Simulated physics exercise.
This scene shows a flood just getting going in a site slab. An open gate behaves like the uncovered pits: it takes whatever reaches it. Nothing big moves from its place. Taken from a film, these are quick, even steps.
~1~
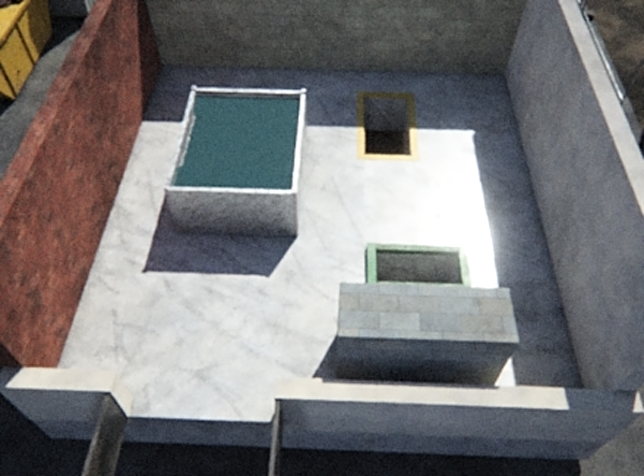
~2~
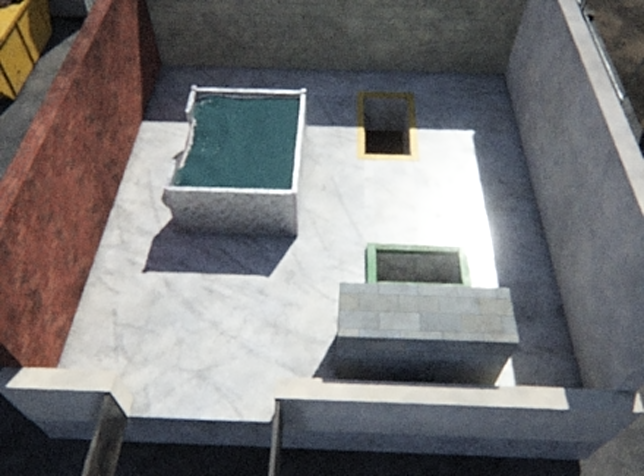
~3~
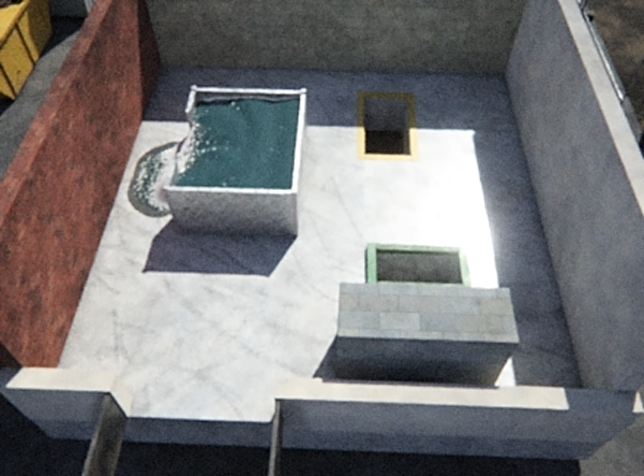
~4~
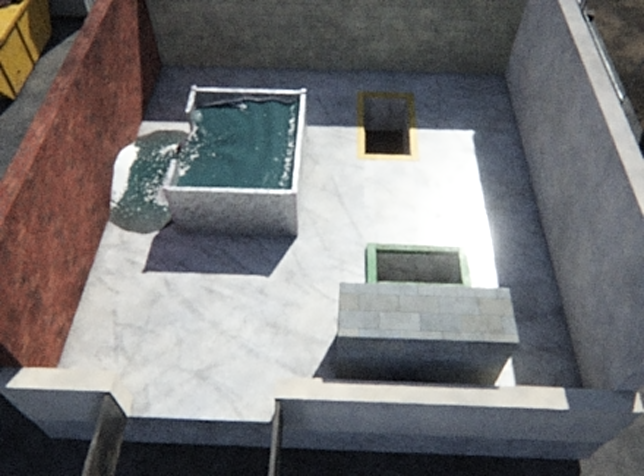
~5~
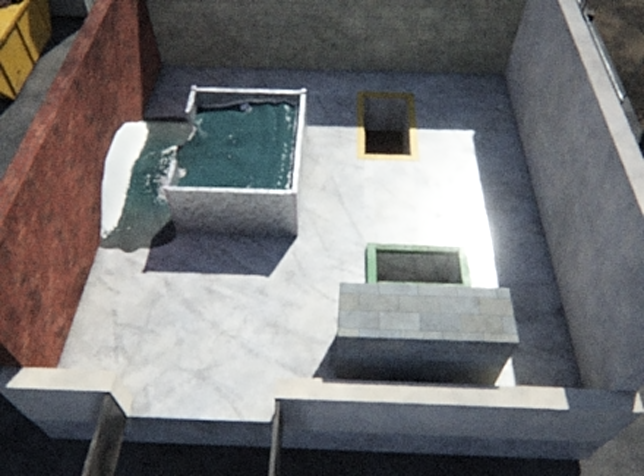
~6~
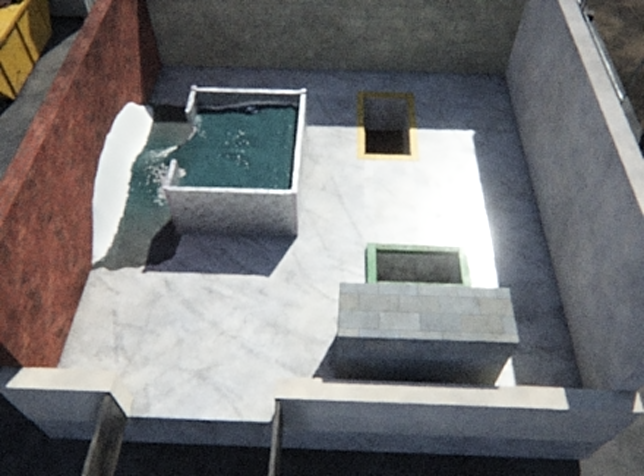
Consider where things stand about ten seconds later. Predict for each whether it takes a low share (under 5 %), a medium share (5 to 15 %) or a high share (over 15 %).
Prediction: The gate takes a high share; the yellow pit takes a high share; the green pit takes a low share.
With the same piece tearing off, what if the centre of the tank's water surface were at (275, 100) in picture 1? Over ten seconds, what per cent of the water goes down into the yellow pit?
Share in the yellow pit - 8 in a hundred.
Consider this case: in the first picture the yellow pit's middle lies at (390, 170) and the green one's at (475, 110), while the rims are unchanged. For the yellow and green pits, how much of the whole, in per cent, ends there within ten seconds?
For yellow, 10 in a hundred; for green, 4 in a hundred.
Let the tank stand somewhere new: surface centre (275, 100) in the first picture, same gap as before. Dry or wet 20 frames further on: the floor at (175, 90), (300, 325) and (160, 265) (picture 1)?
As listed: Awash, awash, wet.
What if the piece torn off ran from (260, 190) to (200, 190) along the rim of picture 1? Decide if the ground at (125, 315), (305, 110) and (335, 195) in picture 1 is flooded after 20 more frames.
As listed: Awash, clear, not flooded.
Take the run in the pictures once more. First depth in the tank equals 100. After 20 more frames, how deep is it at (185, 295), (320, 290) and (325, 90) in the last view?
Estimated readings in sequence: 4, 0, 8 percent.
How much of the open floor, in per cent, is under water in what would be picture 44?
Estimated share: Around 75 %.
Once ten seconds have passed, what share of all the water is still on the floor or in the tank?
My estimate is some 60 percent.
A moment on, water covers 20 % of the floor; the gate 0 %, the yellow pit 0 %, the green pit 0 %.
Next, water covers 35 % of the floor; the gate 1 %, the yellow pit 0 %, the green pit 0 %.
Then, water covers 50 % of the floor; the gate 7 %, the yellow pit 2 %, the green pit 0 %.
Later, water covers 75 % of the floor; the gate 14 %, the yellow pit 11 %, the green pit 0 %.
In the end, water covers 95 % of the floor; the gate 19 %, the yellow pit 20 %, the green pit 0 %.
